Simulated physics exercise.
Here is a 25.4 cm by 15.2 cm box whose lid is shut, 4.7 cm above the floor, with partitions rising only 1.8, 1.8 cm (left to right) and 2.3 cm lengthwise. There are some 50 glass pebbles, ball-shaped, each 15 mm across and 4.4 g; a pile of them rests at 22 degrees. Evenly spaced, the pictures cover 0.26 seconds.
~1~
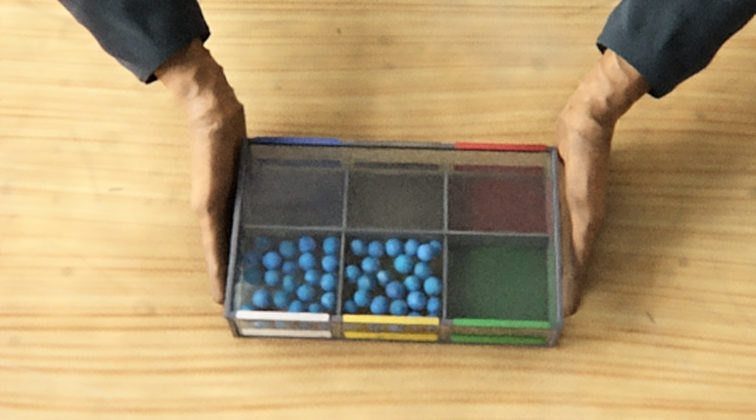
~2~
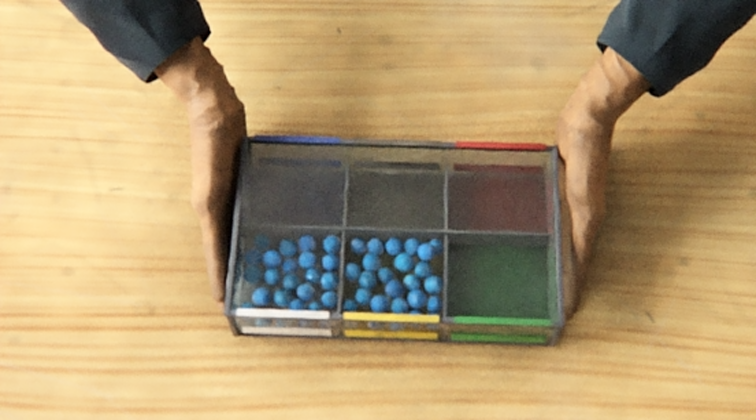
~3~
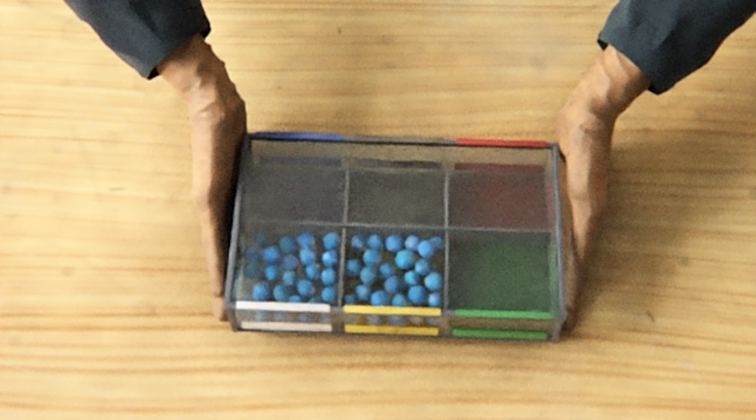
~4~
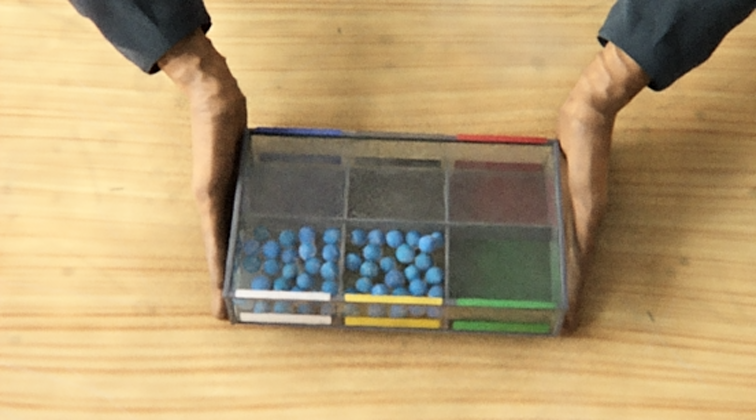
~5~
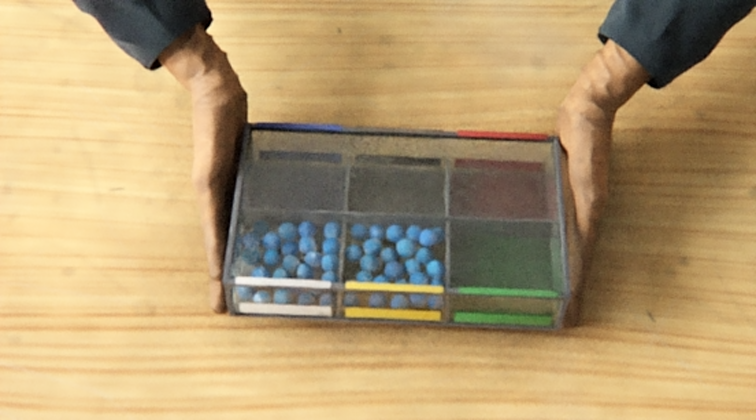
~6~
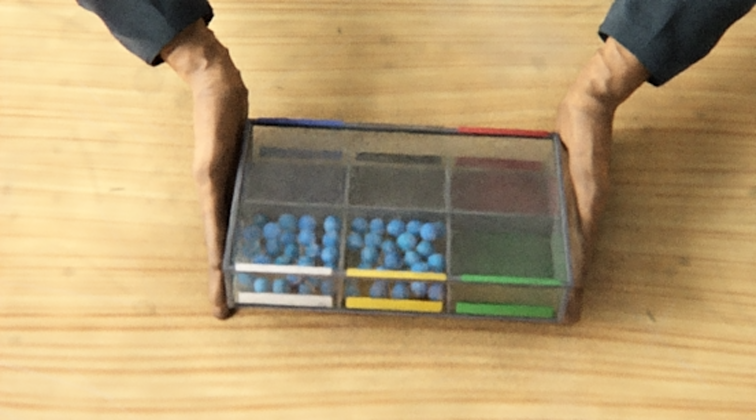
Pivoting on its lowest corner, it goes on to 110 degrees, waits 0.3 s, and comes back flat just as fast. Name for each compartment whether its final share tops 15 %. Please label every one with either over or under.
Labels - red compartment: Over; blue compartment: Over; green compartment: Under; yellow compartment: Under; white compartment: Under; black compartment: Over.
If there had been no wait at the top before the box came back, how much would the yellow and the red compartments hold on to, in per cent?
Yellow 0, red 30.
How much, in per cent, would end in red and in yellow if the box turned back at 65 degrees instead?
Red: 0; yellow: 50 (per cent).
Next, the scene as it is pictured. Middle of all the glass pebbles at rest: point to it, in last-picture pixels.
Centre at rest, approx.: (399, 195) px.
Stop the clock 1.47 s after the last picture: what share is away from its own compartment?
Value: Close to 95 %.
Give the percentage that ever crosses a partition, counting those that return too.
About 100 %.
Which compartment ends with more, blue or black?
Result: Black has more.
Then, 1.47 s after the last picture, tilt 110 degrees; red 20 %, blue 30 %, white 5 %, black 40 %.
Then, 2.44 s after the last picture, tilt 56 degrees; red 25 %, blue 25 %, black 45 %.
Then, 3.41 s after the last picture, tilt 0 degrees; red 25 %, blue 25 %, black 45 %.
In the end, red 30 %, blue 30 %, green 0 %, yellow 0 %, white 0 %, black 45 %.
